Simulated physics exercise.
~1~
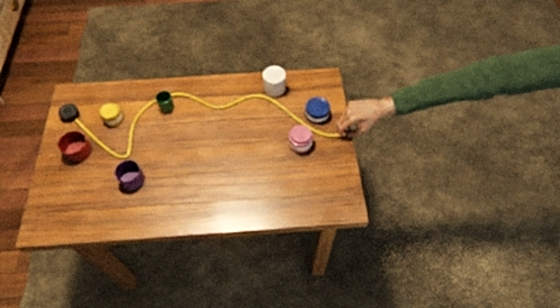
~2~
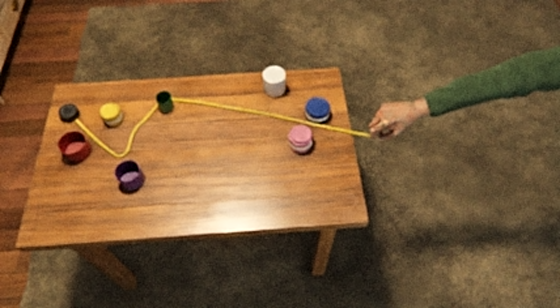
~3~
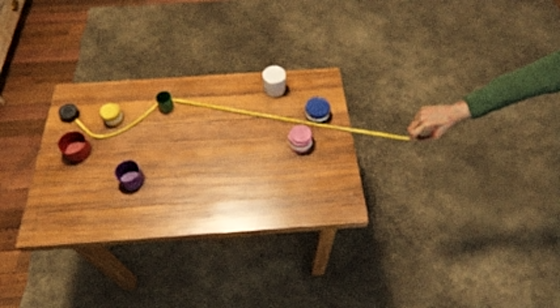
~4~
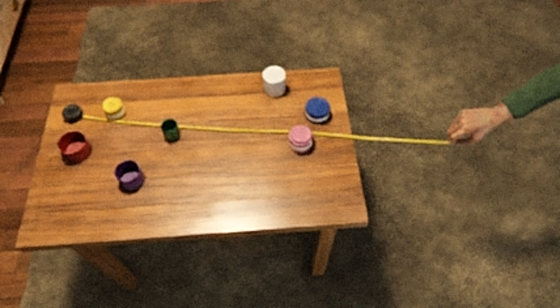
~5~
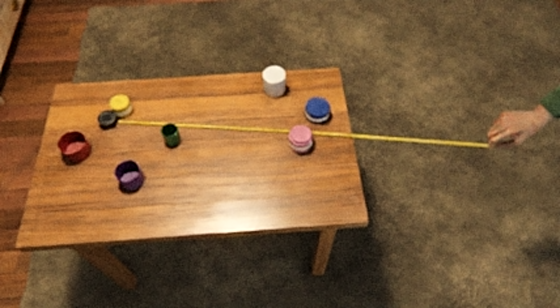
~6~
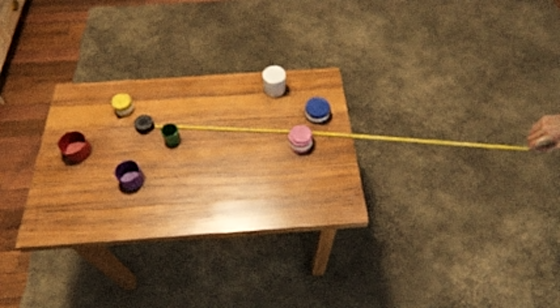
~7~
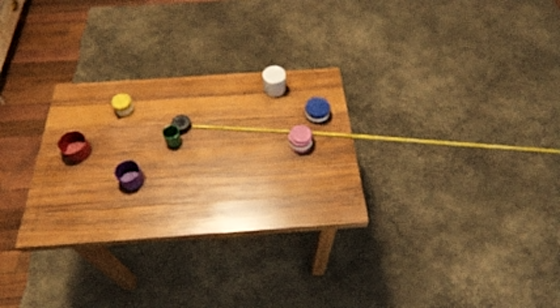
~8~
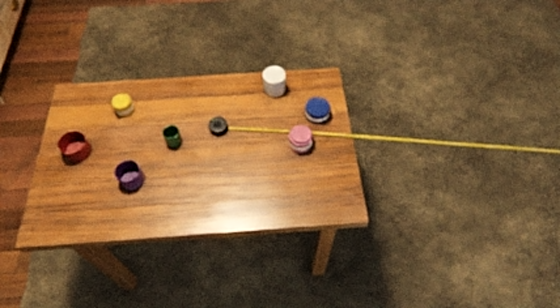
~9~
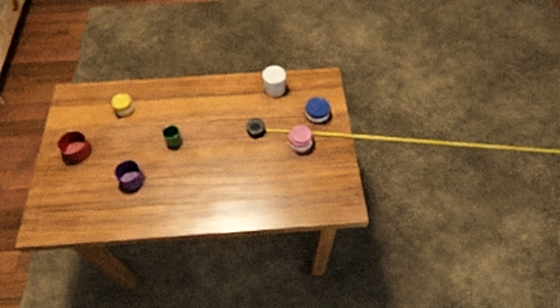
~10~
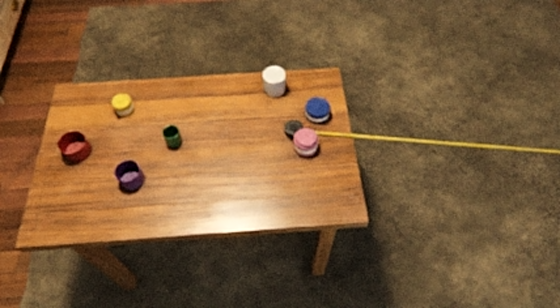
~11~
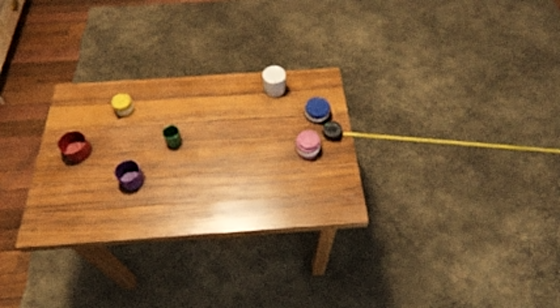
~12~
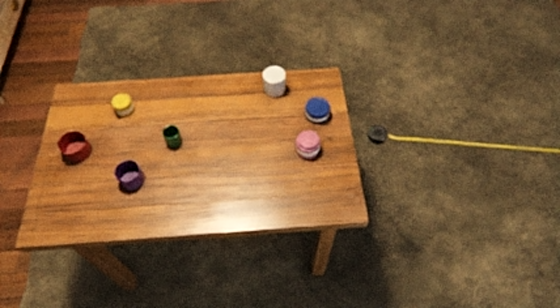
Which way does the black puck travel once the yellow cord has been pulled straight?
The black puck travels to the right, crossing the table and going past its right edge.
